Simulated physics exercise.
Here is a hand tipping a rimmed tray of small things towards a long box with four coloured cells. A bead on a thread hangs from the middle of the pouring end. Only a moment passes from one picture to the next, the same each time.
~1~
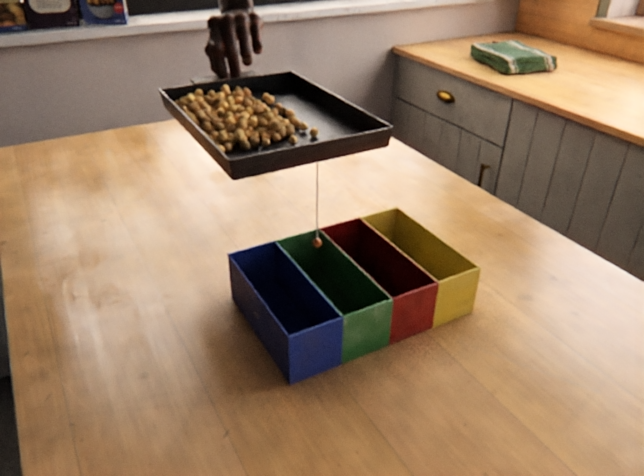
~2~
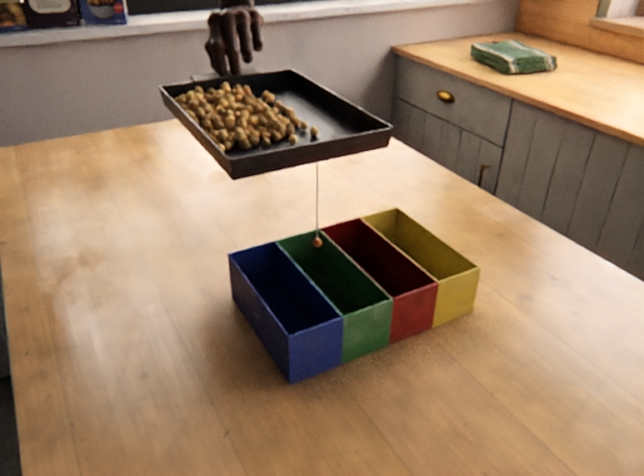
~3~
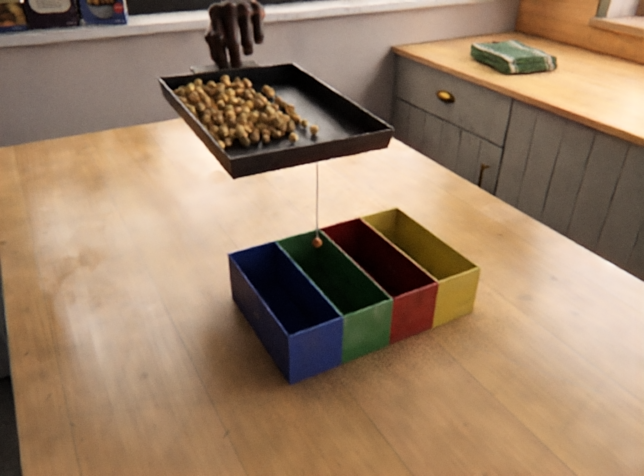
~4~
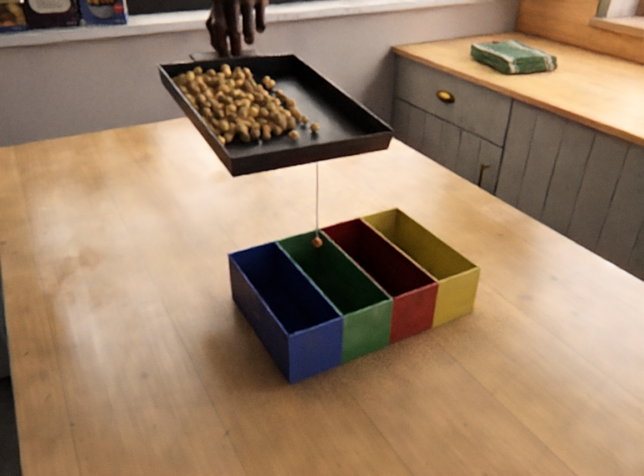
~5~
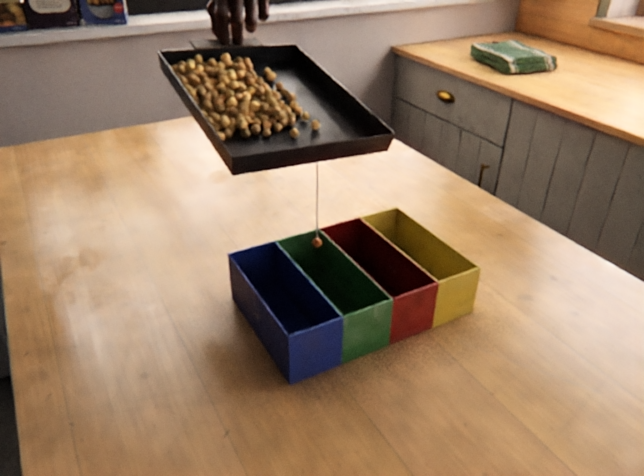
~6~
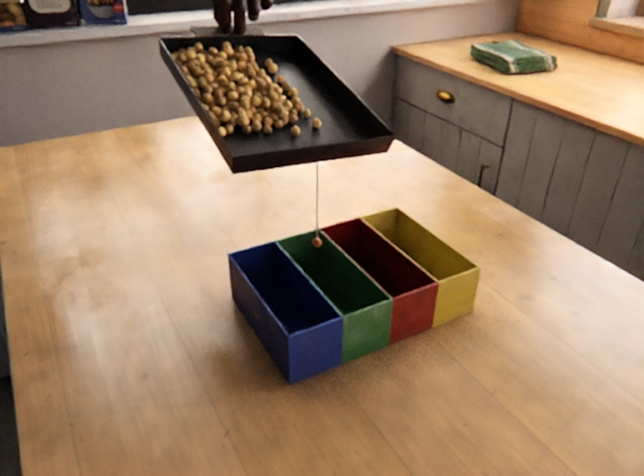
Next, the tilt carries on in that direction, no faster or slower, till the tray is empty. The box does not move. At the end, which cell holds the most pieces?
The red cell gets the most.
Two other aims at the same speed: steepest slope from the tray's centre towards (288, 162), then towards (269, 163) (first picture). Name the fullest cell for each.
One: Blue. Two: The blue cell.
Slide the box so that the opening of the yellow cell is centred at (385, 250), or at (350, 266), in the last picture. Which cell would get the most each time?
First the yellow cell, then that yellow cell.
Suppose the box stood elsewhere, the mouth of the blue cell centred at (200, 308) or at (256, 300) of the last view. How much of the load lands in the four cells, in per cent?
First some 50, then 100 per cent.
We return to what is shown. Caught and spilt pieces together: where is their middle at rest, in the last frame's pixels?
Roughly at (382, 306).
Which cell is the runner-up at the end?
It is the green one.
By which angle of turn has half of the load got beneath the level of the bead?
Near 110 degrees.
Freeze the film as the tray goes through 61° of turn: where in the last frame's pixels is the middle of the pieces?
At about (327, 123).
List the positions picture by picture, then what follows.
In the first picture, corners of the pouring end at (231, 158) and (389, 127), level; middle of the load at (237, 116), dried chickpeas; bead on its thread at (317, 243); blue cell at (316, 346); green cell at (367, 327); red cell at (414, 309); yellow cell at (457, 293).
In the second picture, corners of the pouring end at (232, 158) and (390, 127), level; middle of the load at (237, 115).
In the third picture, corners of the pouring end at (232, 157) and (390, 128), tipped barely, lowest at the right corner; middle of the load at (237, 110).
In the fourth picture, corners of the pouring end at (233, 156) and (391, 130), tipped a little, lowest at the right corner; middle of the load at (237, 102).
In the fifth picture, corners of the pouring end at (234, 155) and (392, 133), tipped a little, lowest at the right corner; middle of the load at (238, 94).
In the sixth picture, corners of the pouring end at (236, 154) and (393, 135), tipped clearly, lowest at the right corner; middle of the load at (238, 86); blue cell at (316, 346); green cell at (367, 327); red cell at (414, 309); yellow cell at (457, 293).
Soon after the last picture, tray tipped steeply; nearly all on the tray; a stray few in the yellow cell; a stray few in the red cell; a stray few in the green cell; a stray few falling or outside the box.
A little later, tray tipped past a quarter turn; most on the tray; a small part in the red cell; a stray few in the yellow cell; a stray few in the green cell; a stray few in the blue cell; a stray few falling or outside the box.
Later still, tray tipped past a quarter turn; about half in the red cell; about a quarter in the green cell; a small part in the yellow cell; a small part in the blue cell; a stray few falling or outside the box.
At rest, tray tipped past a quarter turn; about half in the red cell; about a quarter in the green cell; a small part in the yellow cell; a small part in the blue cell; a stray few outside the box.
